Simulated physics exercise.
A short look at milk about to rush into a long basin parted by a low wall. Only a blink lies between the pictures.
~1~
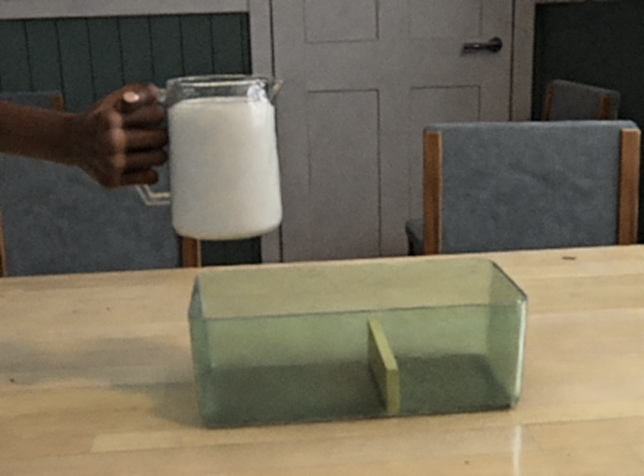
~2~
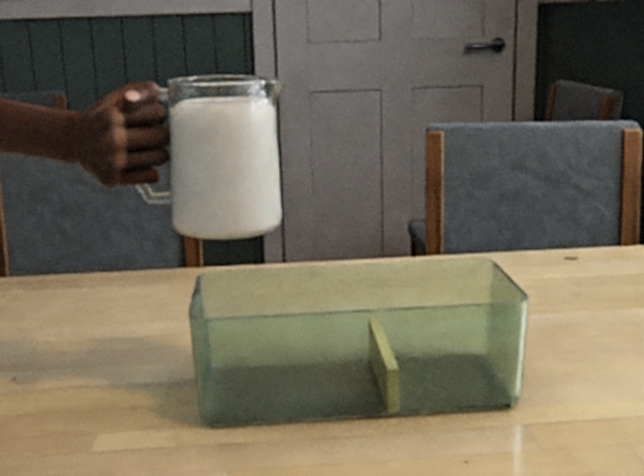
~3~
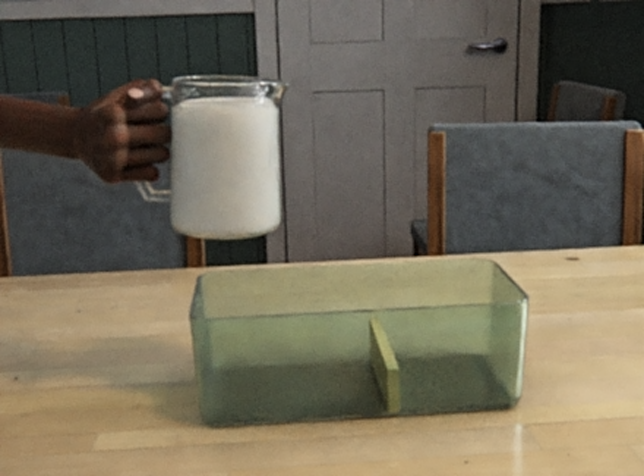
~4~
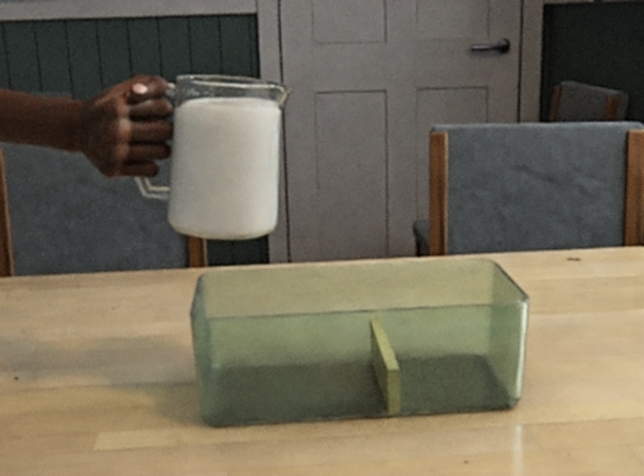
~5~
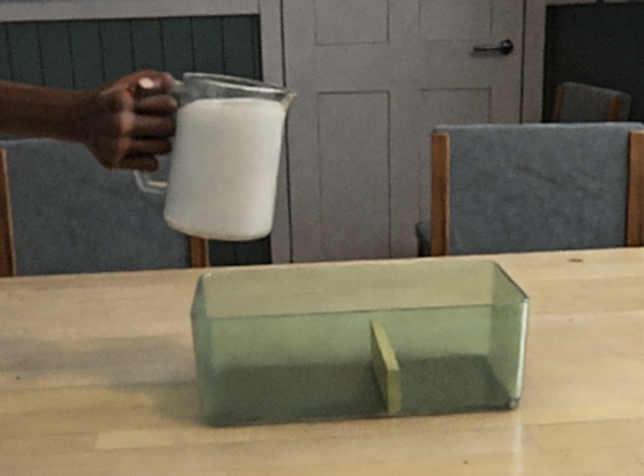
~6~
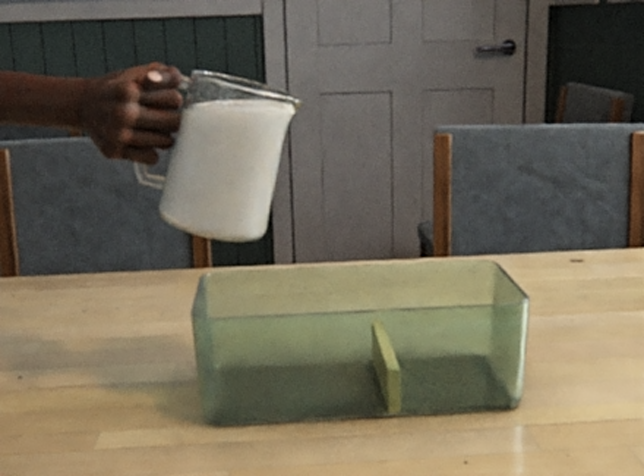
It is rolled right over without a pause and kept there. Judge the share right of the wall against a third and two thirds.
The share right of the wall is from a third to two thirds.
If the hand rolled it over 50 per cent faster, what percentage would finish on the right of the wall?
It comes to 35 per cent or so.
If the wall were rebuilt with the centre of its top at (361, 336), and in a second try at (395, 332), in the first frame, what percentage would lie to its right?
In turn 70 and 20 in a hundred.
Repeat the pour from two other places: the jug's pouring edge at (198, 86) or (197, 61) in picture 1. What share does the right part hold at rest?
Roughly 5 per cent, and 5 per cent.
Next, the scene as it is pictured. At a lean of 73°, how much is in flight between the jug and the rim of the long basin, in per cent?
It comes to 15 per cent or so.
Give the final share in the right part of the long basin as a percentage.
Some 50 per cent.
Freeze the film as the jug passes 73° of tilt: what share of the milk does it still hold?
About 85 per cent.
A moment on, the jug is tipped part way and 83 per cent is still to pour, 1 is left of the wall and 4 right of it.
Next, the jug is tipped right over and 29 per cent is still to pour, 14 is left of the wall and 38 right of it.
Then the jug is tipped right over and 1 per cent is still to pour, 46 is left of the wall and 49 right of it.
Later the jug is tipped right over and 0 per cent is still to pour, 49 is left of the wall and 50 right of it.
Finally, 49 per cent lies left of the wall, 50 right of it and 1 outside.
